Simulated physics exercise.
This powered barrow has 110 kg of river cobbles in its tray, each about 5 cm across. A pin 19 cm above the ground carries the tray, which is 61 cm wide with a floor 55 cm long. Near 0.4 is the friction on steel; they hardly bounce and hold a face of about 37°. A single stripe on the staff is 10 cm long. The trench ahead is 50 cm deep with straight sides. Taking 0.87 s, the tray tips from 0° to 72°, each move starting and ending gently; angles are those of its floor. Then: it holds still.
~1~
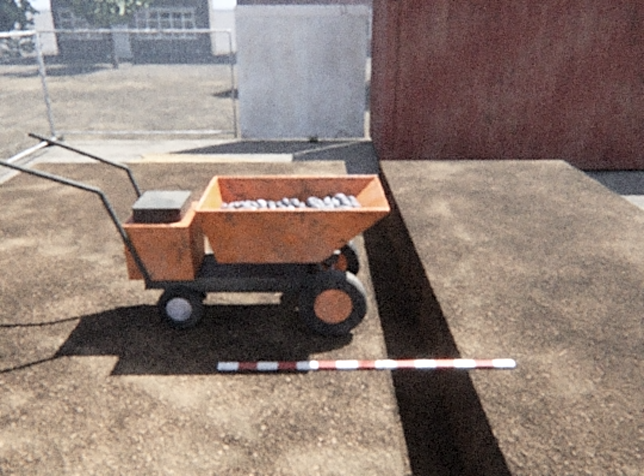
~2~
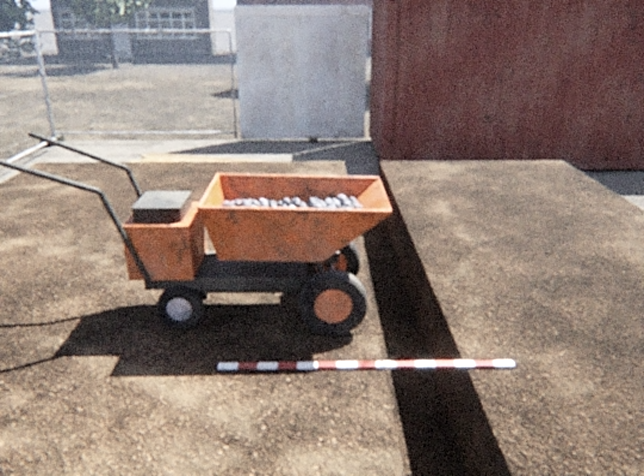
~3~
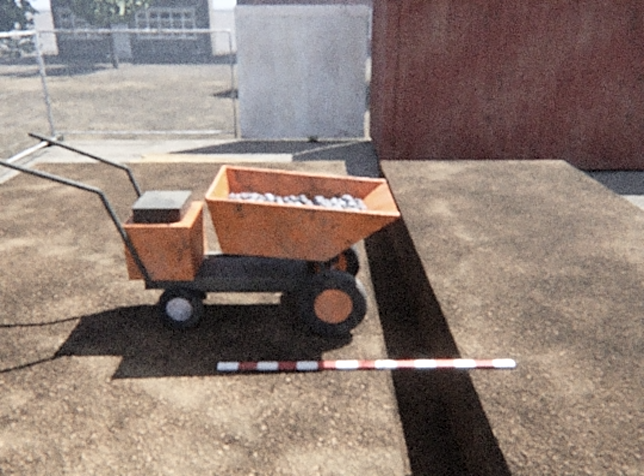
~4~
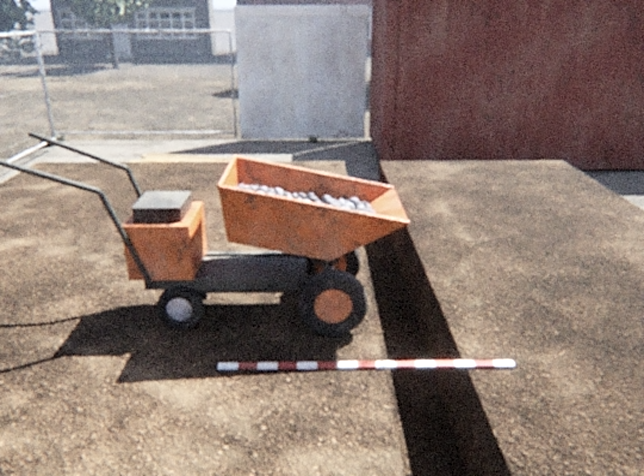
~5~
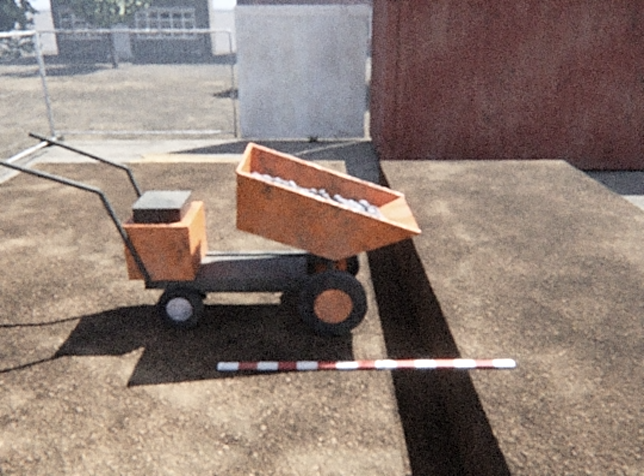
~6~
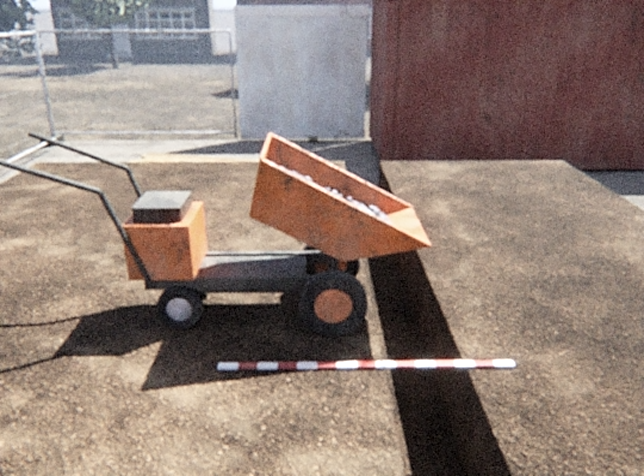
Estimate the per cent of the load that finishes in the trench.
Roughly 14 percent.
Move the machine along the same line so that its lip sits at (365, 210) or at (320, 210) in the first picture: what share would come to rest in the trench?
About 50 per cent first, then about 100 per cent.
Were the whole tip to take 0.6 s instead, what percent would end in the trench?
Then some 15 per cent would.
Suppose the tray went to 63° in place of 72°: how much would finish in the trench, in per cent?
It would be close to 20 percent.
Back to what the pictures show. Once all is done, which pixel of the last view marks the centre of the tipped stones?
(488, 306).
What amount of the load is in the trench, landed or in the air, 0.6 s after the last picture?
Roughly 0 percent of the load.
Then, 0.3 s after the last picture the floor is at 61°, 100 % in the tray; the foremost stones are at (426, 268).
Then, 0.6 s after the last picture the floor is at 72°, 66 % in the tray, 2 % in the trench, 32 % past the trench; the foremost stones are at (510, 311).
Then, 1.0 s after the last picture the floor is at 72°, 16 % in the tray, 6 % in the trench, 78 % past the trench; the foremost stones are at (609, 309).
Then, 2.9 s after the last picture the floor is at 72°, 4 % in the tray, 14 % in the trench, 82 % past the trench; the foremost stones are past the picture's edge.
